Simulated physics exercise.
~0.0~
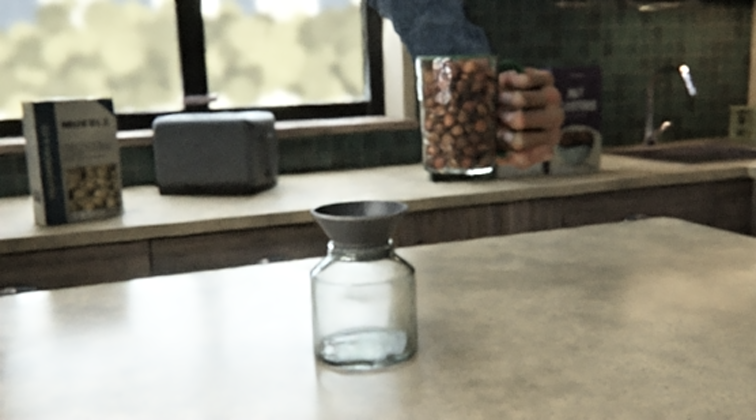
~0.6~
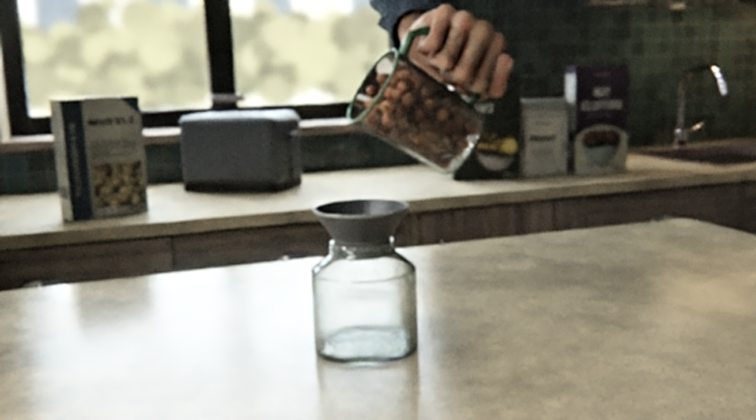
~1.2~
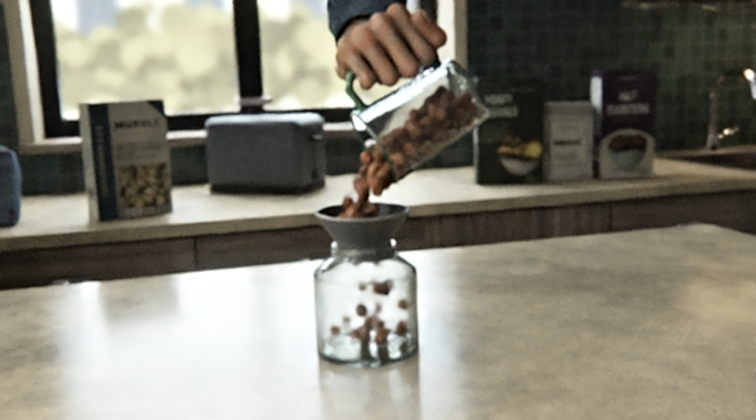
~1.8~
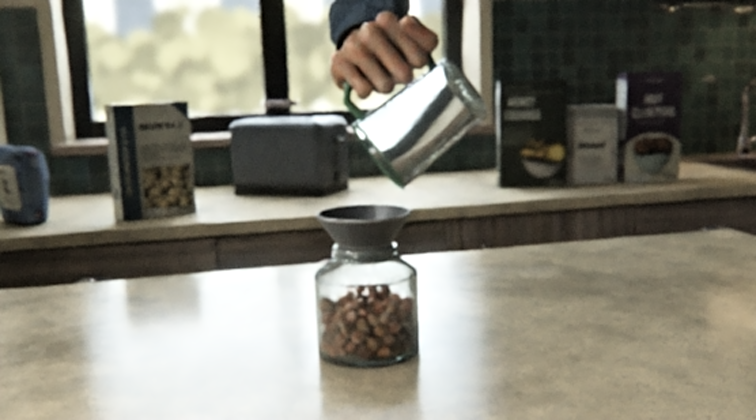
At the start, a hand holds a glass cup full of hazelnuts upright above a pale counter, to the right of an empty glass jar with a dark funnel in its neck. The hand brings the cup left and tilts it over the funnel, with the nuts still inside. As the cup tips further, the hazelnuts tumble out in a stream, pass through the funnel and scatter into the jar. The view drifts slightly sideways meanwhile. Finally the cup hangs tipped and empty, and the hazelnuts lie heaped in the jar, with none spilt on the counter.
